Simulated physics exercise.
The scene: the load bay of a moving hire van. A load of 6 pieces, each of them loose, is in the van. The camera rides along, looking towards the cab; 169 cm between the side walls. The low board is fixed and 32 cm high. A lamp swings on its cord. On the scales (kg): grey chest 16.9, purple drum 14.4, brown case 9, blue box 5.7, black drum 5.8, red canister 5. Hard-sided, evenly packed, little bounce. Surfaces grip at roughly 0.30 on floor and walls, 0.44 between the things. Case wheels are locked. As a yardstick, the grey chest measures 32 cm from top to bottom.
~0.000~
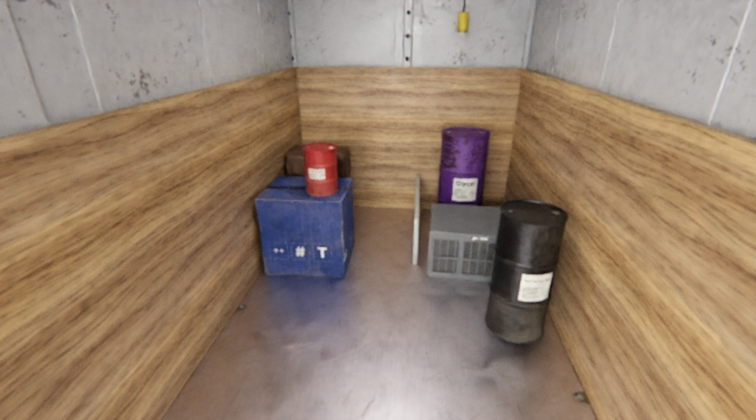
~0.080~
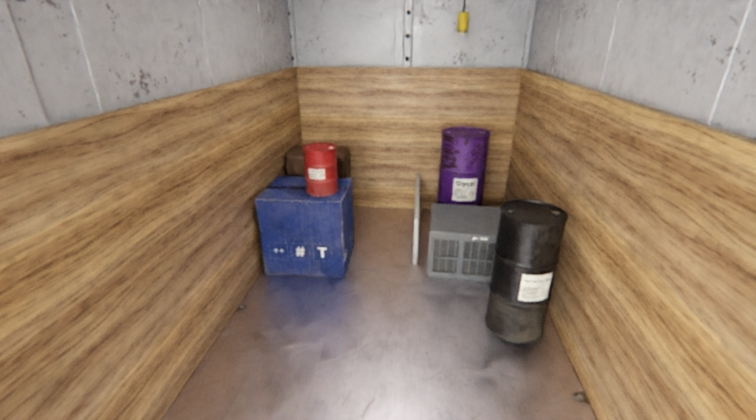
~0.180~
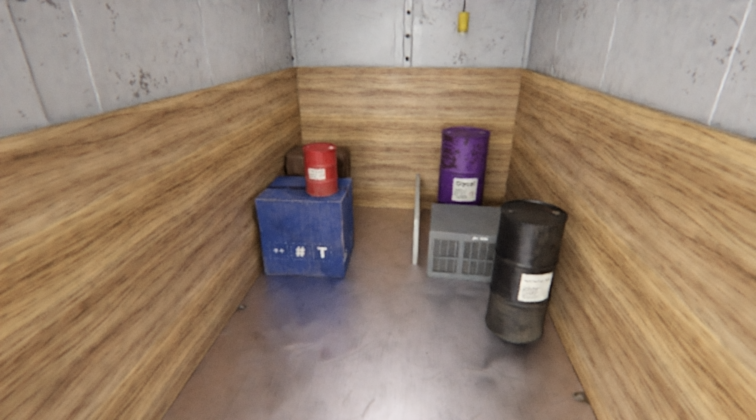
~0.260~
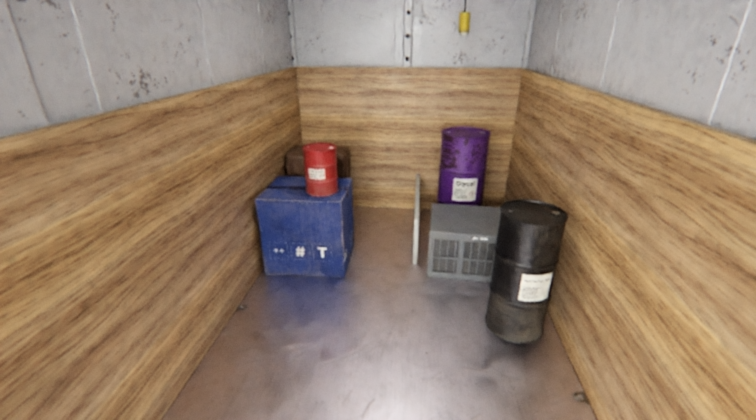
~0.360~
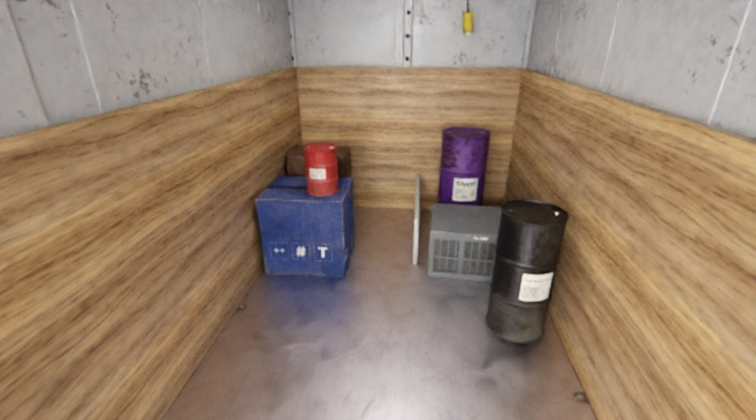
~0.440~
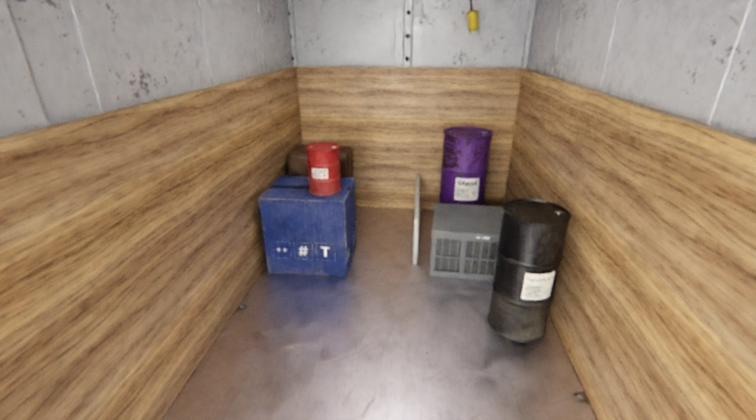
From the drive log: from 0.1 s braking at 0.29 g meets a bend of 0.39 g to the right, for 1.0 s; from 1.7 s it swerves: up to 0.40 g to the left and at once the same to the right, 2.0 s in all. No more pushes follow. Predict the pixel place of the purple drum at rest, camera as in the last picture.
The purple drum comes to rest near (490, 176).
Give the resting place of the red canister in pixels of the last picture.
Near (411, 152).
After 0.74 s, load feels 0.29 g forwards, 0.39 g right; purple drum moved 18 cm near (479, 178); red canister moved 19 cm; brown case moved 18 cm.
After 1.04 s, load feels 0.07 g forwards, 0.09 g right; purple drum moved 29 cm near (490, 176); red canister moved 51 cm; brown case moved 46 cm.
In the end (4.8 s), not toppled but over 15 cm from the start, purple drum, brown case, blue box and red canister; the other 2 under 15 cm from the start. In the last view, purple drum near (490, 176).
